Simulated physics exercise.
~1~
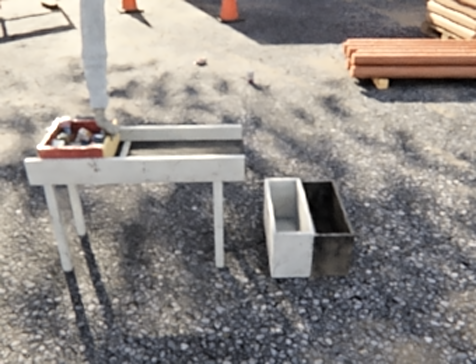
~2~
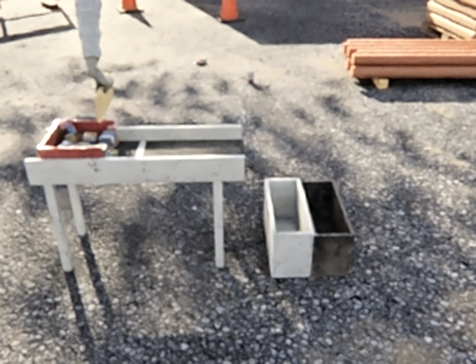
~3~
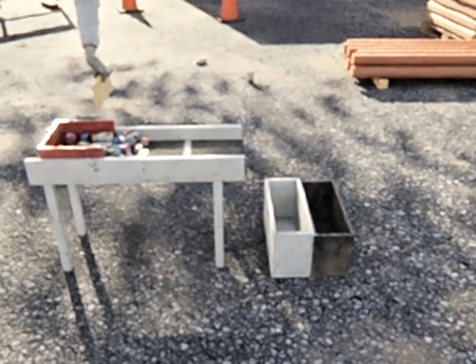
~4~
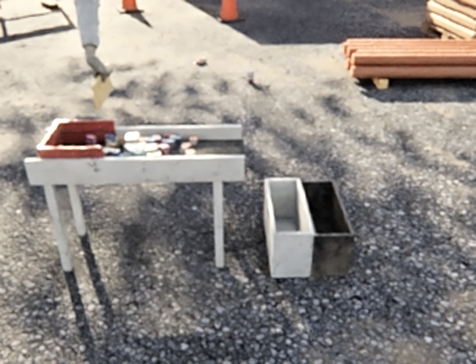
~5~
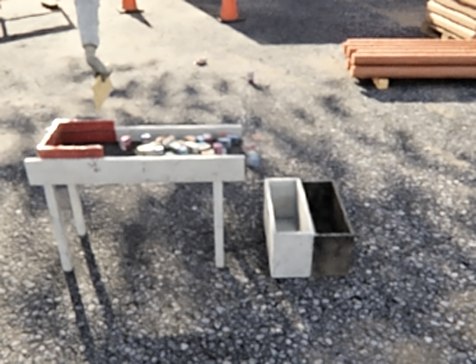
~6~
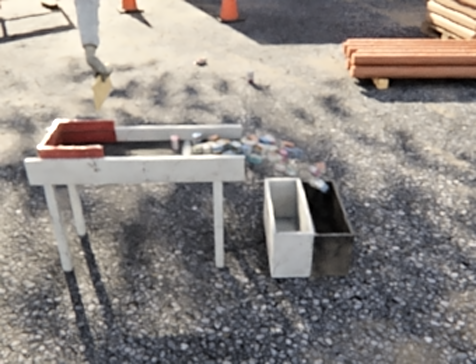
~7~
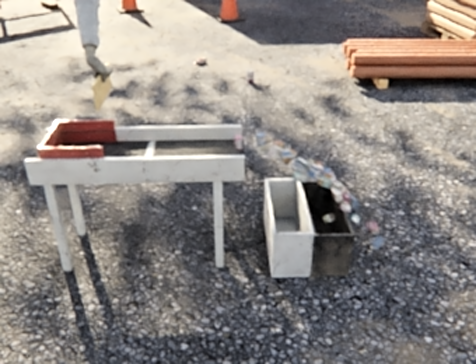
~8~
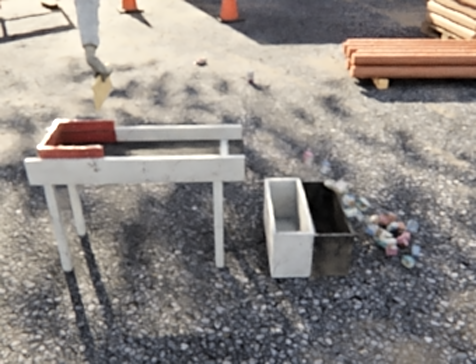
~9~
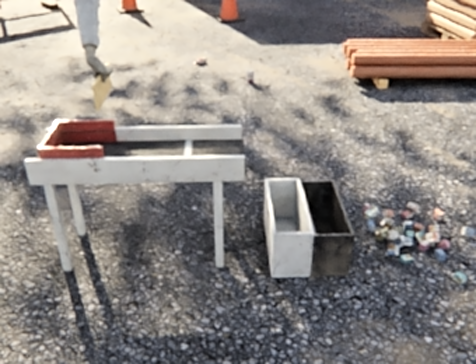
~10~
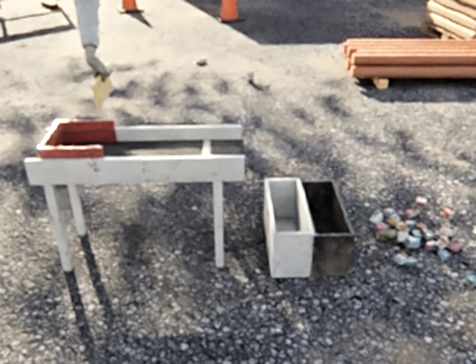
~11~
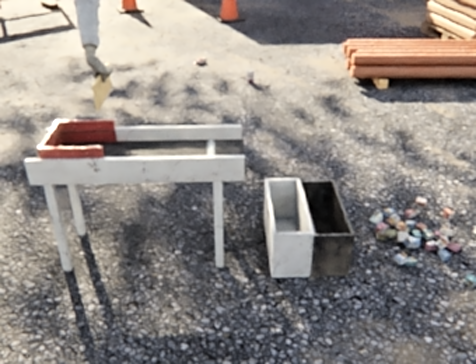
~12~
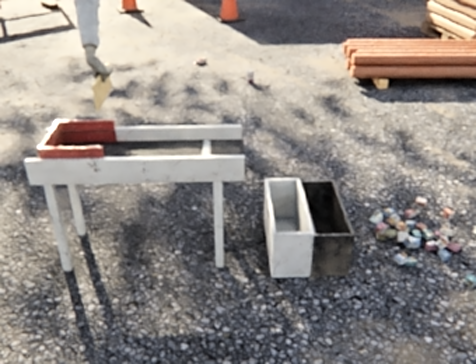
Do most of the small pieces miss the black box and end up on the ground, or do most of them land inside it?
Most of them miss the black box, flying over it and coming to rest in a scattered patch on the ground to its right. Fewer than one in six end up inside the box.
